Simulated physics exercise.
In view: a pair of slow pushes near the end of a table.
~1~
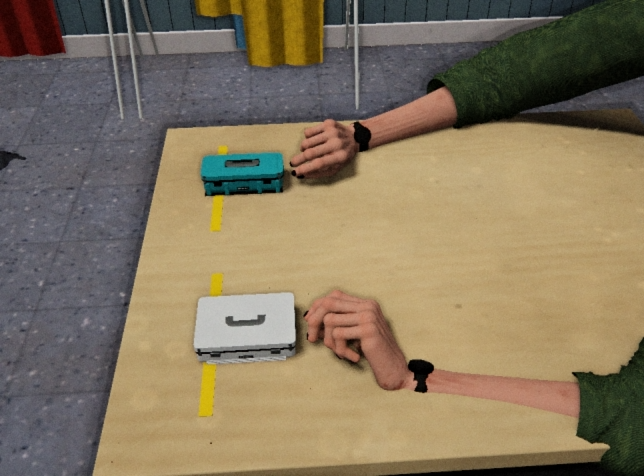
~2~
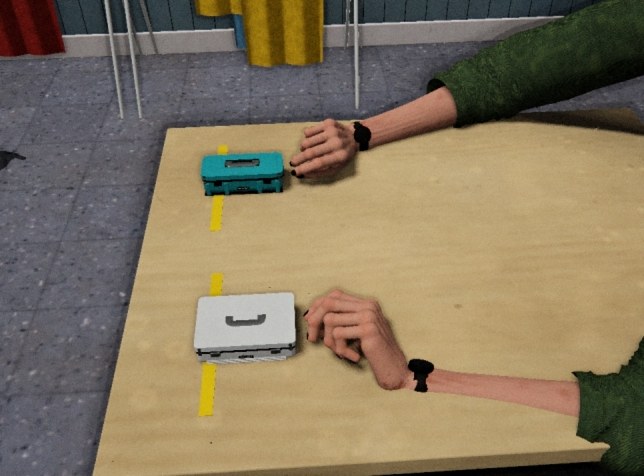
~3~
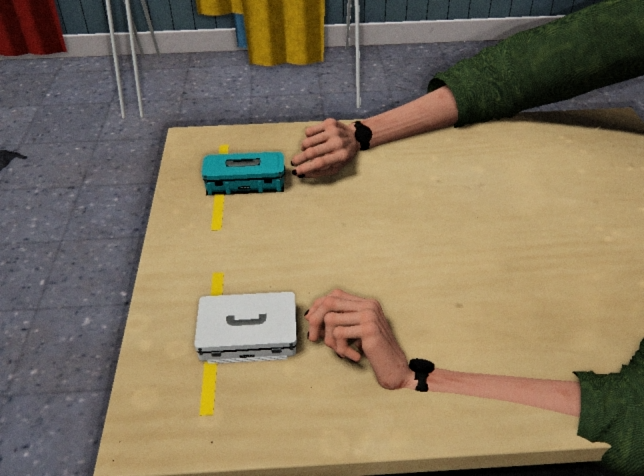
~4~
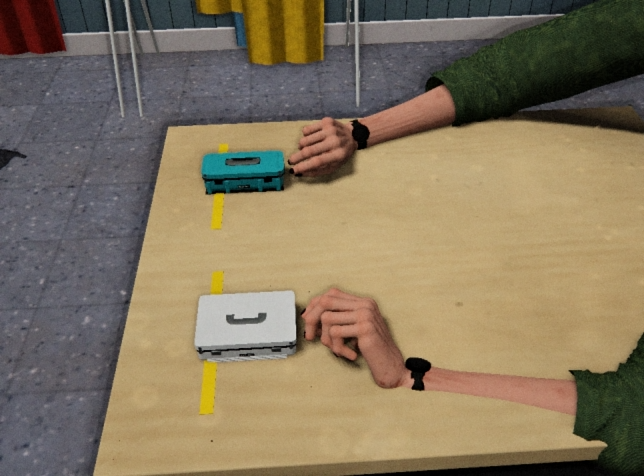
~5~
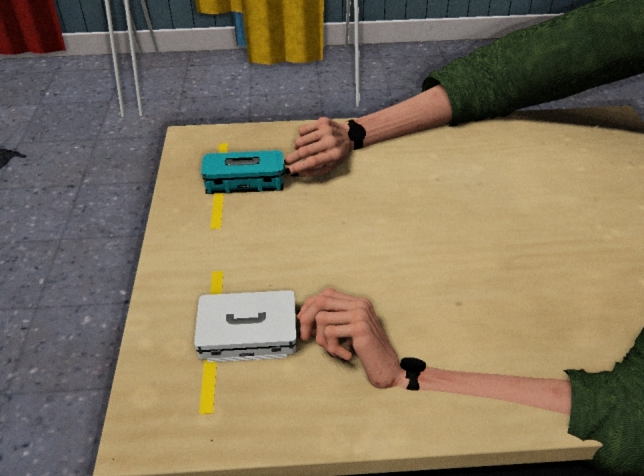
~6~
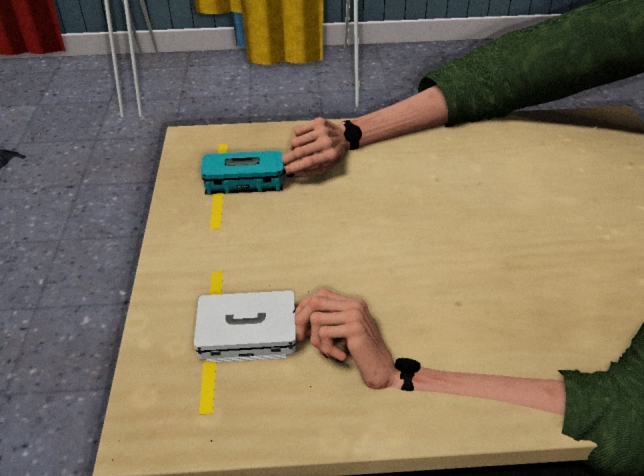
At the end of a light wooden table, two hands in green sleeves rested beside a turquoise case and a white case, then crept slightly left to them, while the cases barely moved, if at all.
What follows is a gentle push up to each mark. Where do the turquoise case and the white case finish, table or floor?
Outcome: The turquoise case remains on top; the white case remains on top.
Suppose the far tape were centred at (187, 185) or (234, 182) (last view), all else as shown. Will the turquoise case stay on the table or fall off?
One after another: It drops off; stays up.
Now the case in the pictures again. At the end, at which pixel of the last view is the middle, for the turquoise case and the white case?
Near (173, 175) and (156, 331).
Then, 0.38 s on from there, turquoise case displaced a little near (222, 173); white case displaced a little near (220, 327).
Then, 0.78 s on from there, turquoise case displaced a little near (197, 174); white case displaced about its own width near (188, 329).
In the end, the turquoise case is still on the table, near (173, 175); the white case is still on the table, near (156, 331).
